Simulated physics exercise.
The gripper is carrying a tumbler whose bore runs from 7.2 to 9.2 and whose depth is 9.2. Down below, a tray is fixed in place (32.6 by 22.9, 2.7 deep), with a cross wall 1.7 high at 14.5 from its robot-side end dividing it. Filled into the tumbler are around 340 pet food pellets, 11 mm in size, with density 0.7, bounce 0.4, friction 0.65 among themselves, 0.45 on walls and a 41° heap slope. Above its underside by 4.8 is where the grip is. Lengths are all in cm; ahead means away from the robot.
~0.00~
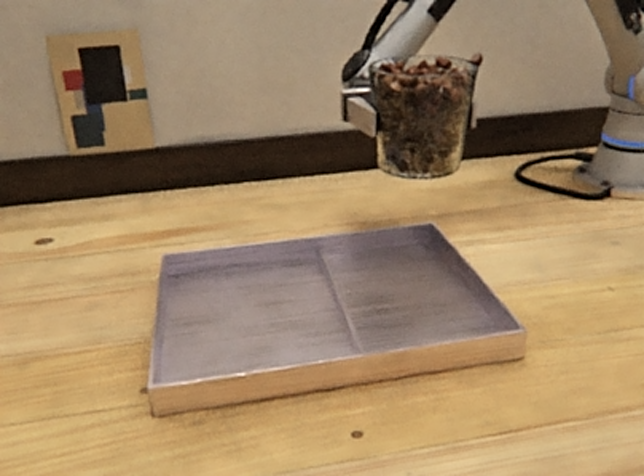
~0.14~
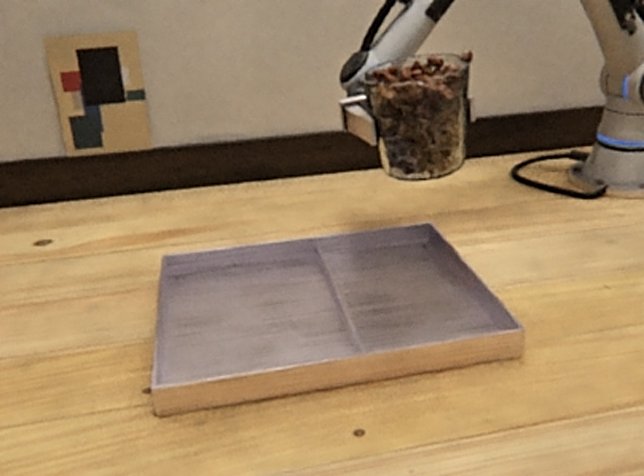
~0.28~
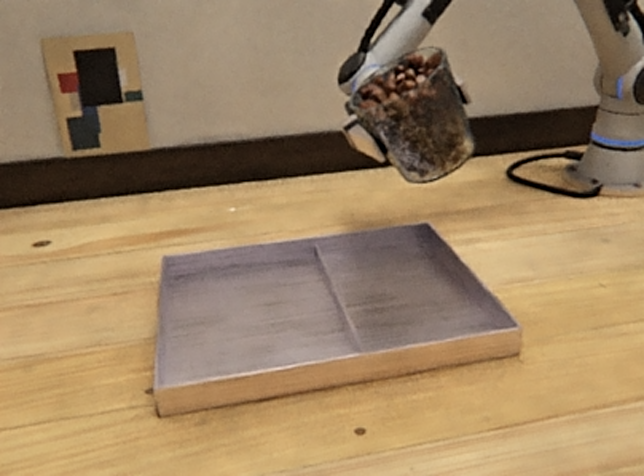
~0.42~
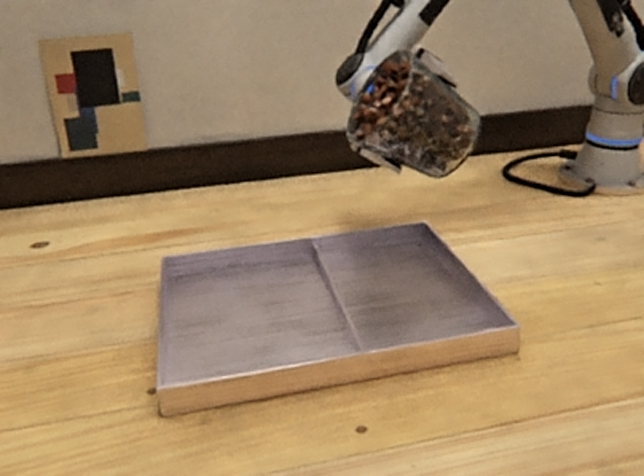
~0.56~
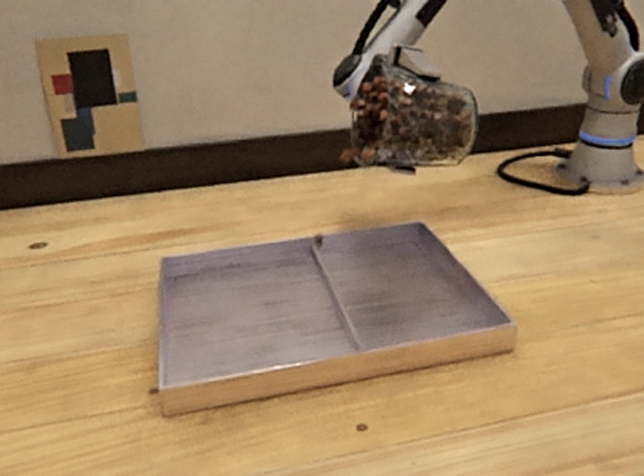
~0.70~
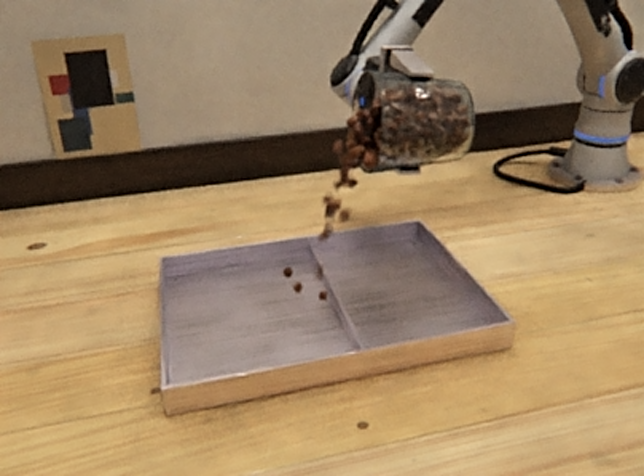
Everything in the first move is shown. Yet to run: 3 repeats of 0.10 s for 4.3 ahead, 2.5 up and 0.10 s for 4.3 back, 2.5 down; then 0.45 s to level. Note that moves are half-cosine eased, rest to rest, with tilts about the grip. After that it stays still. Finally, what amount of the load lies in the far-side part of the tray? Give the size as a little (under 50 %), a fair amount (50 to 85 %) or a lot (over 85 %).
A lot.
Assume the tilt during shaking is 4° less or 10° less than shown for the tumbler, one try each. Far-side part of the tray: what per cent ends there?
It would be around 95 and 95 per cent.
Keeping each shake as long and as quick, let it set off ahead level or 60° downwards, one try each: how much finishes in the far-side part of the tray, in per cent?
You'd get some 90 per cent with the first setting and some 55 per cent with the second.
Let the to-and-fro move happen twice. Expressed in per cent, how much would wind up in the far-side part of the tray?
In that case it would be roughly 95 per cent.
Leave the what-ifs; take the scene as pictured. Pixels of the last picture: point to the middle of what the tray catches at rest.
Estimated centre at around (223, 322).
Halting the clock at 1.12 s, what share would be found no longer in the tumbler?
100 %.
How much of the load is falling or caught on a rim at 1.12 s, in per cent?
My guess is some 1 in a hundred.
After 1.12 s, tilted 85° forward, highest piece 4 above the table; 321 in the far-side part, 10 on the table or floor, 2 in the robot-side part, 3 in flight or on a rim.
After 1.54 s, tilted 38° forward, highest piece 3 above the table; 321 in the far-side part, 13 on the table or floor, 2 in the robot-side part.
After 1.95 s, level, highest piece 3 above the table; 321 in the far-side part, 13 on the table or floor, 2 in the robot-side part.
After 3.00 s, level, highest piece 3 above the table; 321 in the far-side part, 13 on the table or floor, 2 in the robot-side part.
In the end, 321 in the far-side part, 13 on the table or floor, 2 in the robot-side part. That is 96 % in the far-side part of the tray.
